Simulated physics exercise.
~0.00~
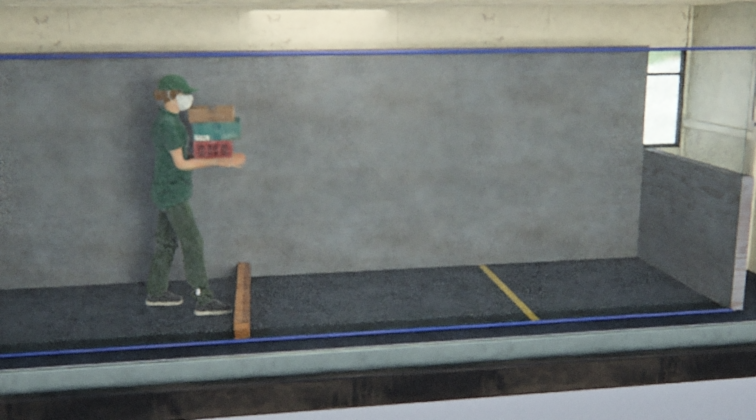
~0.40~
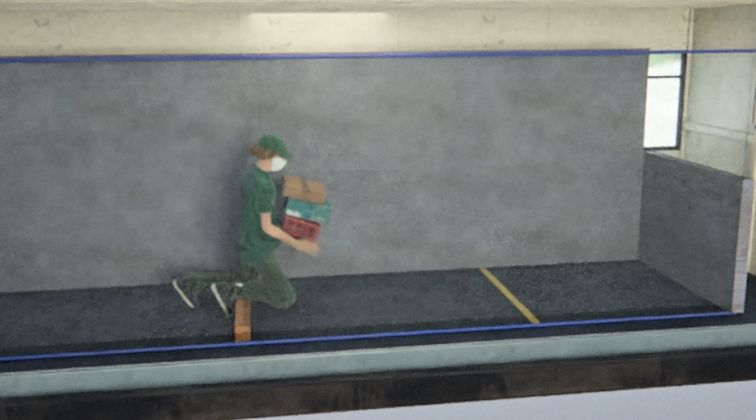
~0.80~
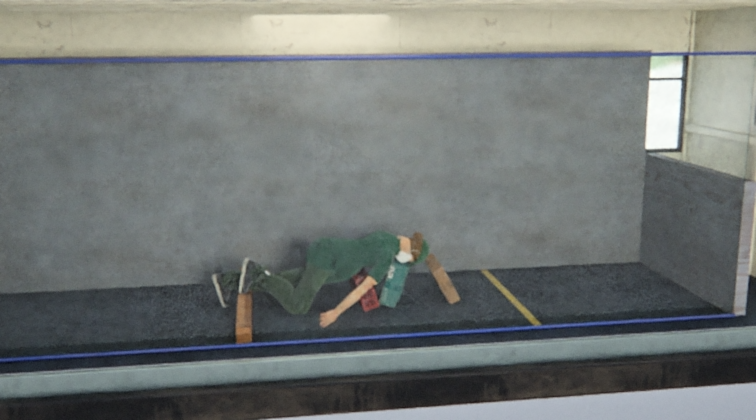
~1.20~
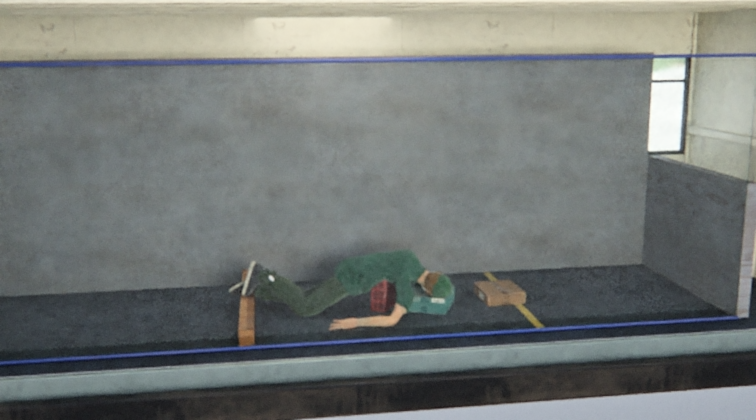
The clip shows a masked courier in green carrying a brown carton, teal carton and red crate, pitching forward to the right over a low rail and dropping them. The courier ends face down, with all three items and the head stopping short of the yellow line.
